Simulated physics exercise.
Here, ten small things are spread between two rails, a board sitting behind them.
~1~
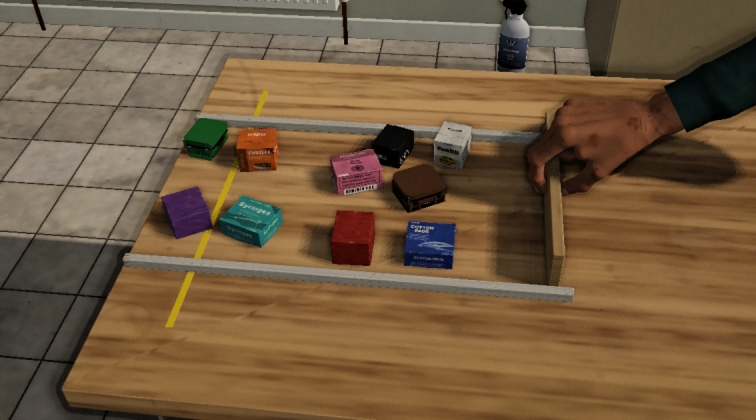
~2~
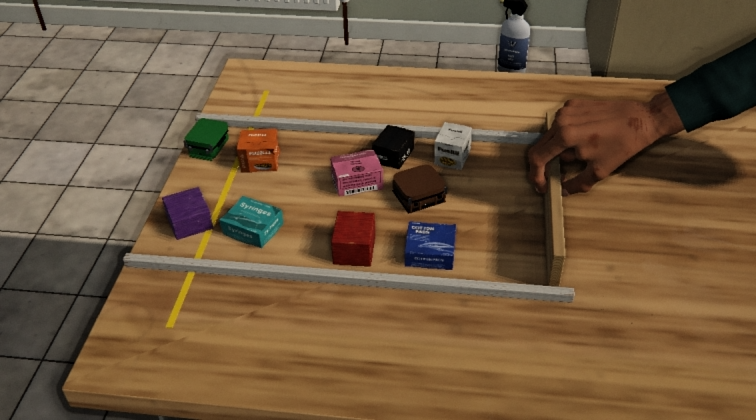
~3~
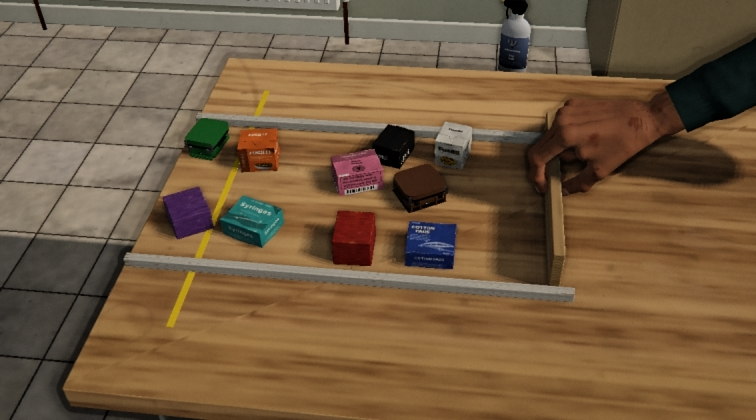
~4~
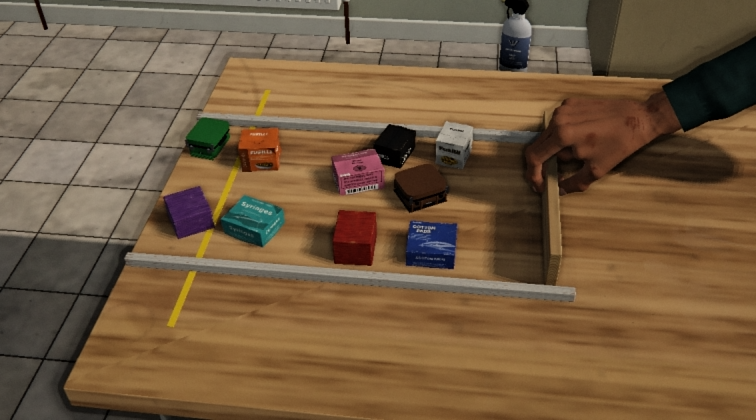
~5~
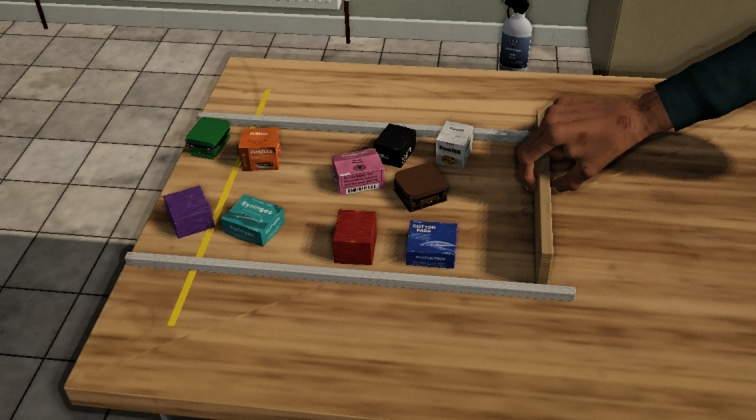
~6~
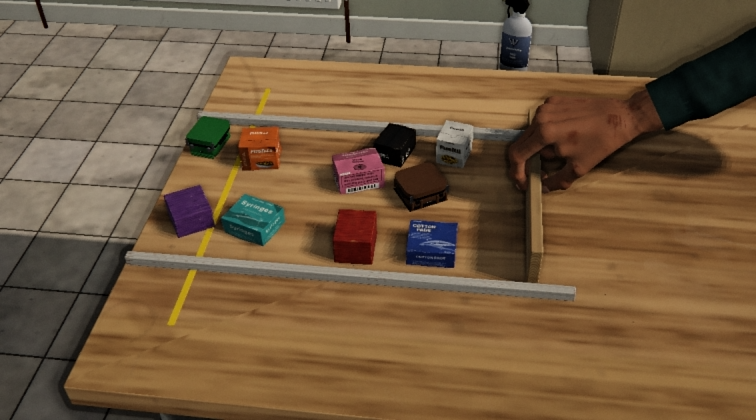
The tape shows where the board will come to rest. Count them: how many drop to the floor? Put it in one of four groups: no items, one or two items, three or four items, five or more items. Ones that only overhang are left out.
Most likely the sweep will knock off three or four.
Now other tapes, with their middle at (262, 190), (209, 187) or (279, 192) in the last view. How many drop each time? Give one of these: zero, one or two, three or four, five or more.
Lab note - count per position: Just one or two; five or over; either one or two.
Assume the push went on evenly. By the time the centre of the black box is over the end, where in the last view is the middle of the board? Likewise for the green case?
(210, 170) and then (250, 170), give or take.
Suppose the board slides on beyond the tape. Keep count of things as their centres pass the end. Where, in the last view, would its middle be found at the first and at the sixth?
Pixels, in order: Around (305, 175), around (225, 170).
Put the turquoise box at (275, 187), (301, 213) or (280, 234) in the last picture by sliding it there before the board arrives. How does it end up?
Taking the three spots in turn, the turquoise box holds its place, then holds its place, then comes off.
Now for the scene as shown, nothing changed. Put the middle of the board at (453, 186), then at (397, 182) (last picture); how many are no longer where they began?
Note: First position 2; second position 6.
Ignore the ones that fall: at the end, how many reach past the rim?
Count: 2.
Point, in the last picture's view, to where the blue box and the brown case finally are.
Middles: Around (185, 226) and around (213, 166).
A little later, none off yet; green case at rest near (210, 138); purple block at rest near (189, 211); orange box at rest near (260, 149).
Next, none off yet; green case at rest near (210, 138); purple block moving near (186, 211); orange box moving near (252, 148).
Later still, one off so far; green case shifted a little near (194, 130); purple block on its side near (123, 260); orange box shifted about its own width near (204, 144).
When it is over, the number that fall off is three or four; down, turquoise box, orange box, purple block and green case.
